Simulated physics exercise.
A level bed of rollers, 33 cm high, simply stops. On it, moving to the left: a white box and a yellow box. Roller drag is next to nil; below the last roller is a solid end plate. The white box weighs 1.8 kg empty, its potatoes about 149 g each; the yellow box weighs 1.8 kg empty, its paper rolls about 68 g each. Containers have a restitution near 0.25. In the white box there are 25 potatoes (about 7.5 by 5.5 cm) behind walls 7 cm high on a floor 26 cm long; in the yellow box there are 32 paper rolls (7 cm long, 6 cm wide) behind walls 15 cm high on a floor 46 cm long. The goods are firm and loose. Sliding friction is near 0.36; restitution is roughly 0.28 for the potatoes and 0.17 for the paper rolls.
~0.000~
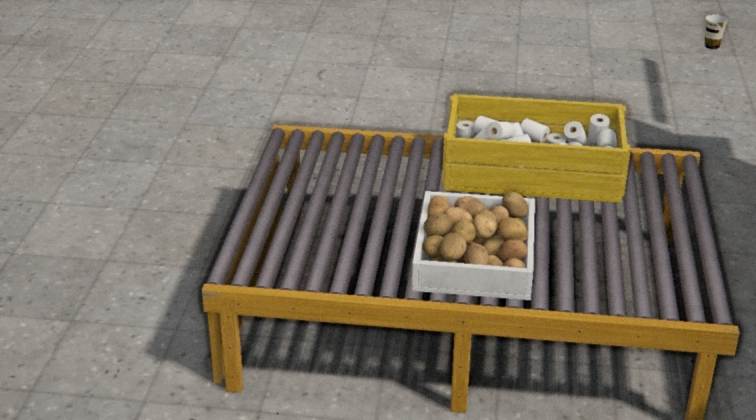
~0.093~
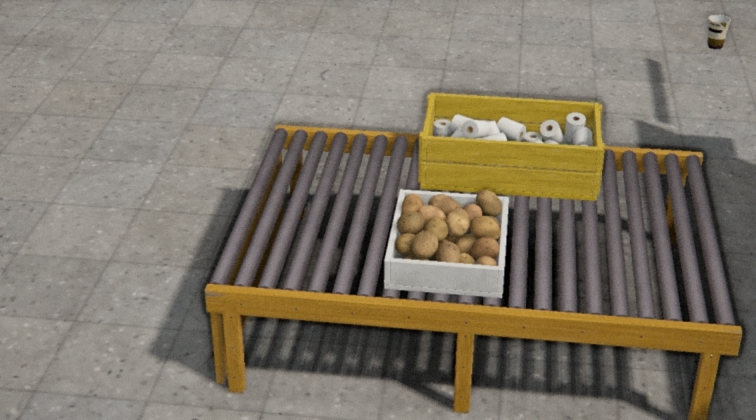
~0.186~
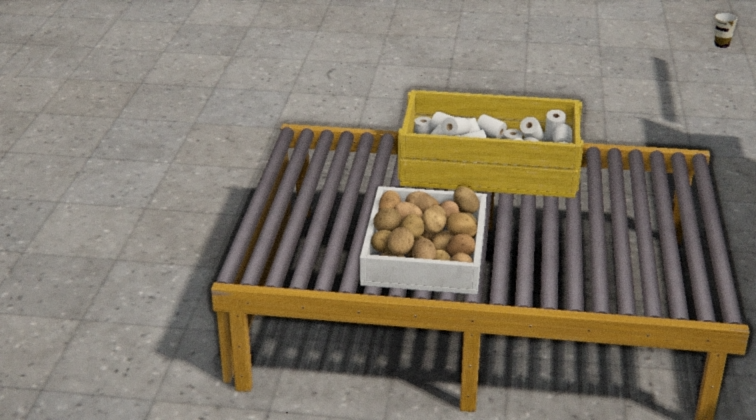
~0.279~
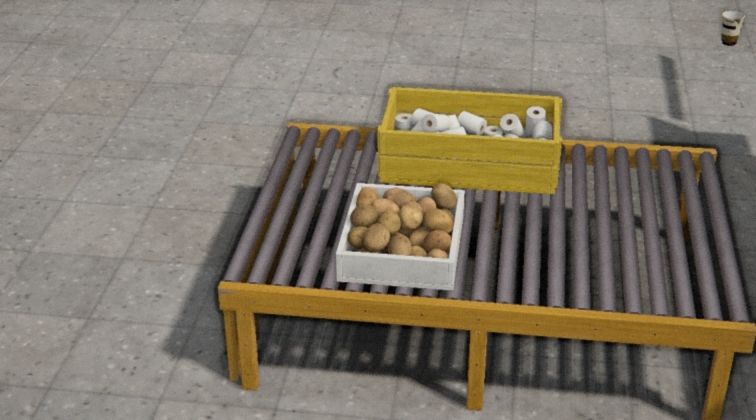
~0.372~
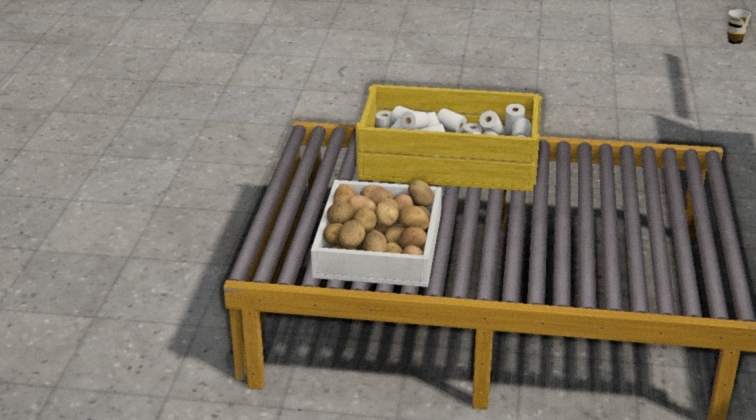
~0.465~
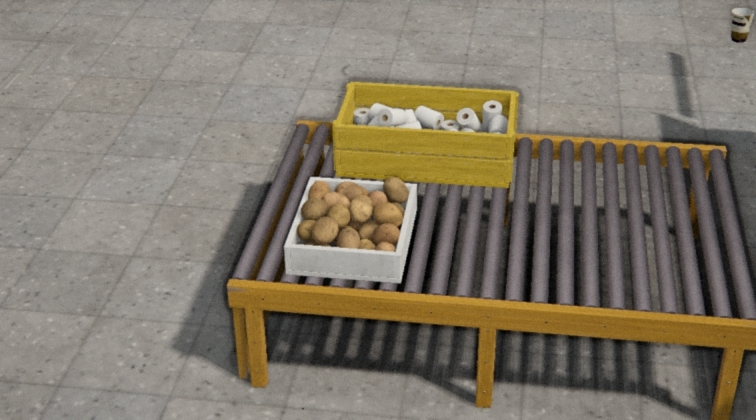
Roller table on grey paving, with a yellow box of white paper rolls and a white box of potatoes sliding left together.
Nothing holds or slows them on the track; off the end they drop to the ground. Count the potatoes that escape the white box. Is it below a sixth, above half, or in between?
The white box loses a sixth to a half of its potatoes.
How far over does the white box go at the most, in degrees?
About 50°.
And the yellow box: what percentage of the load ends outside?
Yellow box 0 per cent.
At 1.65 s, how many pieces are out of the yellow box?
About: Yellow box 1.
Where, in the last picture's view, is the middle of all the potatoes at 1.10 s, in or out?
Near (162, 278).
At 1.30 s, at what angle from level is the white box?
About 40°.
After 0.62 s, the overhang begins.
After 1.10 s, the white box leans 50° with 4 of 25 out and the yellow box leans 3° with 0 of 32 out.
After 1.30 s, the white box leans 42° with 12 of 25 out and the yellow box leans 36° with 0 of 32 out.
After 1.65 s, the white box is level with 10 of 25 out and the yellow box is level with 1 of 32 out.
Final count (at 2.19 s), the white box is level with 10 of 25 out and the yellow box is level with 1 of 32 out. Asked share, 10 of 25, 40 per cent.
